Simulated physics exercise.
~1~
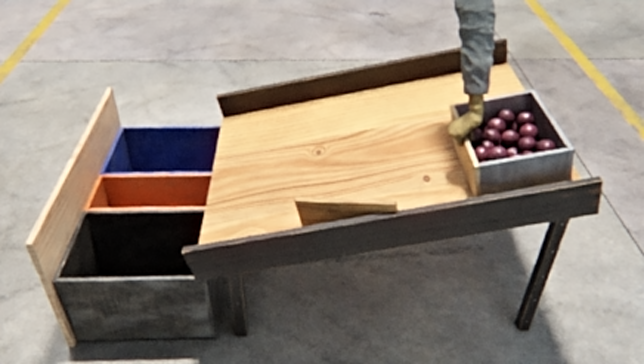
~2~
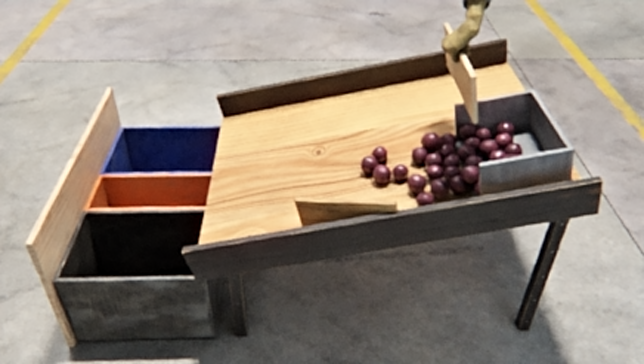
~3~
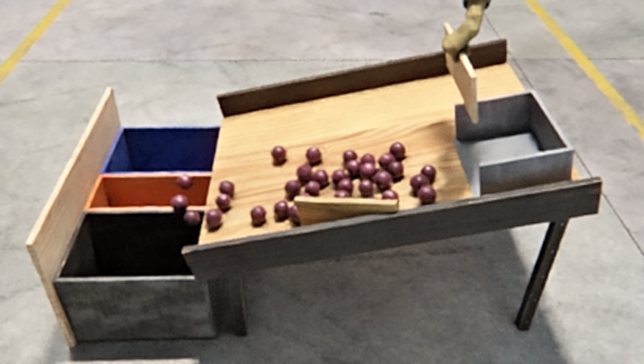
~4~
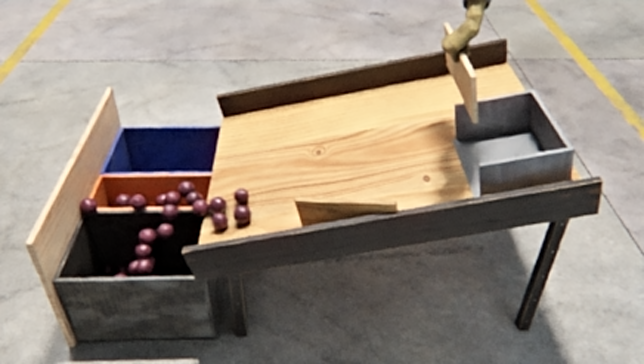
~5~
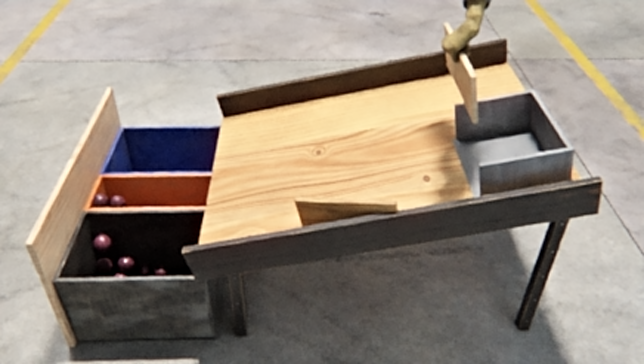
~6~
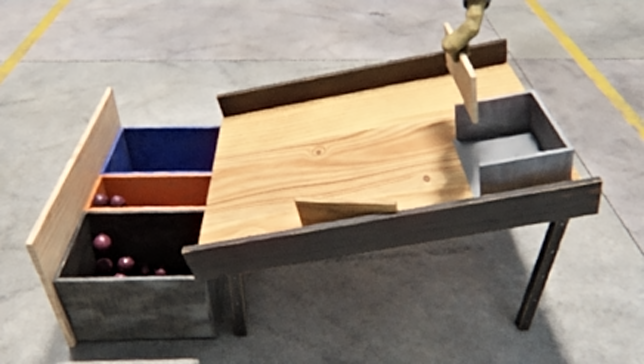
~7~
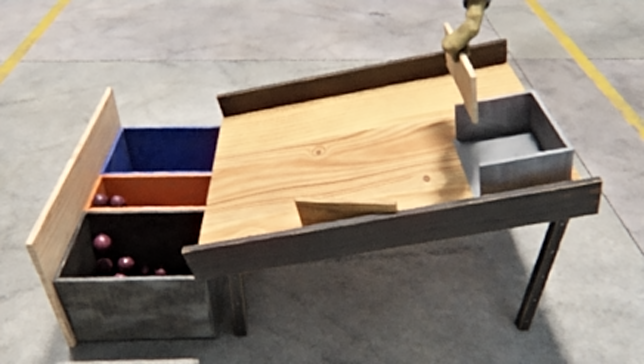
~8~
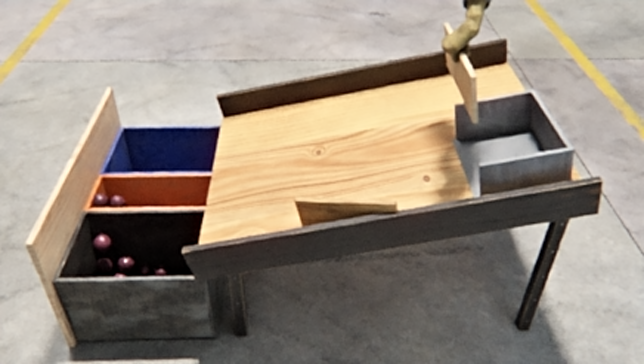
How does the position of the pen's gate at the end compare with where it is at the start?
At the start the gate is down at the pen, holding the onions in. At the end it is higher up, held by the gloved hand above the pen's open side.
